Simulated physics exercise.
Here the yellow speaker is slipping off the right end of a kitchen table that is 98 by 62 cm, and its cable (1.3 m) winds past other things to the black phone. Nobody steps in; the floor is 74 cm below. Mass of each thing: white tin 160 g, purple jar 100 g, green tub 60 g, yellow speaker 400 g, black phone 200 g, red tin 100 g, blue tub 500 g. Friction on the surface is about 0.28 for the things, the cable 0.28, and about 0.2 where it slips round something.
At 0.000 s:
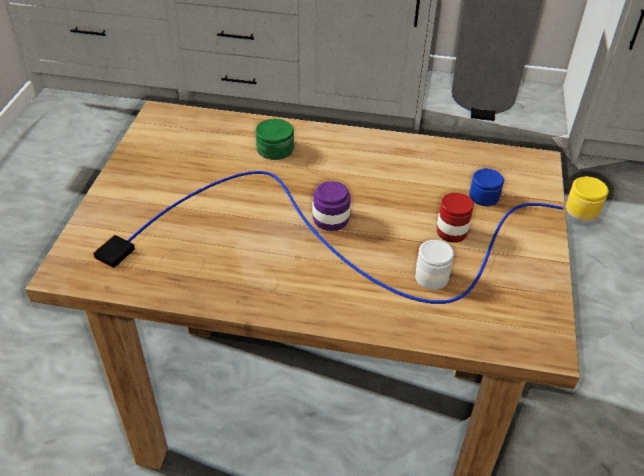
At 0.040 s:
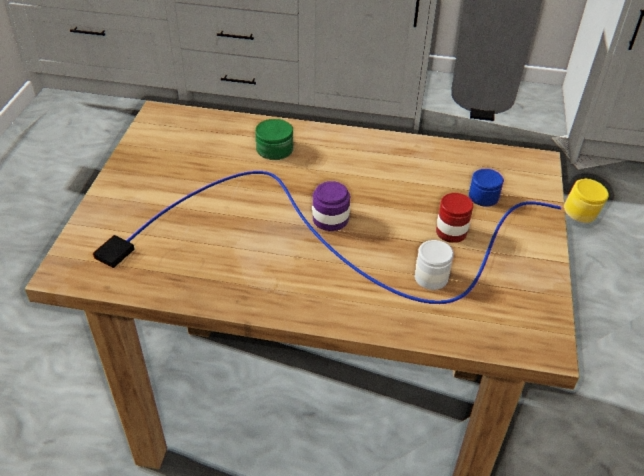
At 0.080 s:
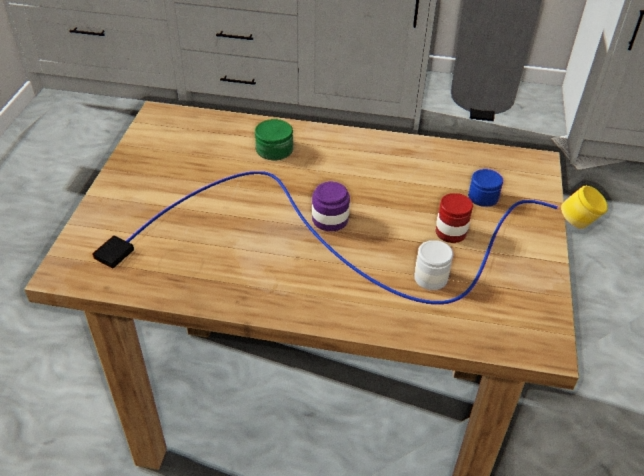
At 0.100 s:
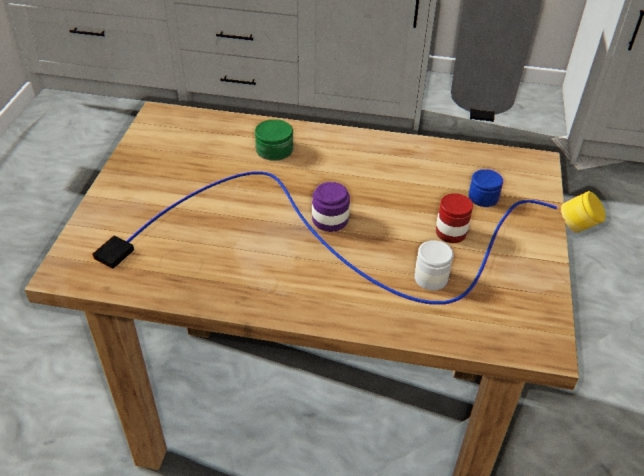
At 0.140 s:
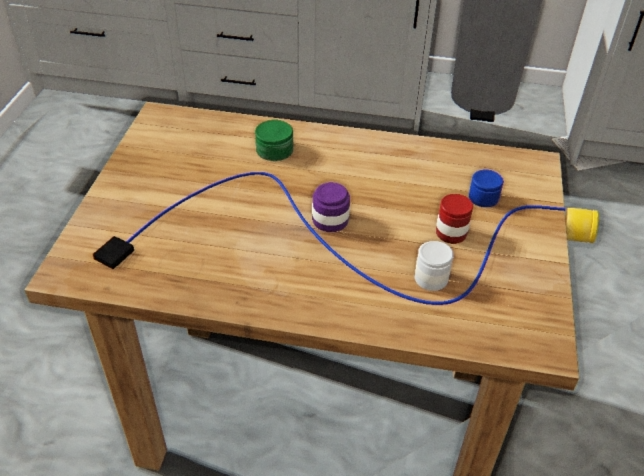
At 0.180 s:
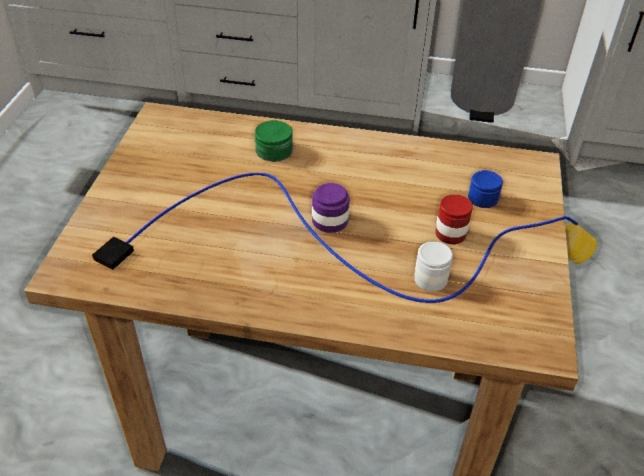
Yellow cylinder at the table's right edge tilting and sinking past the edge, the attached blue cable shifting beside still jars.
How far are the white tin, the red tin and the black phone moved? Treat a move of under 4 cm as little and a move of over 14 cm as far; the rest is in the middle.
In order: The white tin sits in the middle; the red tin moves little; the black phone goes far.
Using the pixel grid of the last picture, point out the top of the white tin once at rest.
It comes to rest at roughly (437, 218).
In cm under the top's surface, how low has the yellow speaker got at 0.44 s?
I'd say close to 60 centimetres below.
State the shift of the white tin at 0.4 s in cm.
Displacement: Approx. 5 cm.
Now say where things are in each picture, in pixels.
In the first picture, shows, white tin (437, 251); red tin (458, 203); black phone (114, 248); cable runs through (509, 214) (463, 295) (343, 259) (281, 183) (178, 203).
In the second picture, shows, yellow speaker (590, 189); cable runs through (508, 214) (343, 259) (178, 203).
In the third picture, shows, yellow speaker (584, 207); cable runs through (507, 214) (342, 259) (178, 203).
In the fourth picture, shows, yellow speaker (583, 212); cable runs through (507, 214) (342, 259) (178, 203).
In the fifth picture, shows, yellow speaker (581, 225); cable runs through (508, 215) (343, 260) (178, 204).
In the sixth picture, shows, white tin (436, 253); red tin (457, 204); black phone (112, 250); cable runs through (532, 226) (461, 291) (342, 260) (281, 184) (177, 204).
After 0.4 s, the cable's tail end at (172, 272); black phone 10 cm off its start, white tin 5 cm off its start, yellow speaker over the edge.
After 0.7 s, the cable's tail end at (420, 280); black phone 58 cm off its start, white tin 9 cm off its start, red tin 1 cm off its start.
After 0.9 s, the cable has left the top; black phone over the edge, white tin 9 cm off its start at (437, 218), red tin 1 cm off its start at (458, 200).
After 1.2 s, the cable has left the top; black phone over the edge, white tin 9 cm off its start, red tin 1 cm off its start.
After 2.4 s, the cable has left the top; black phone over the edge, white tin 9 cm off its start at (437, 218), red tin 1 cm off its start at (458, 200), yellow speaker over the edge.
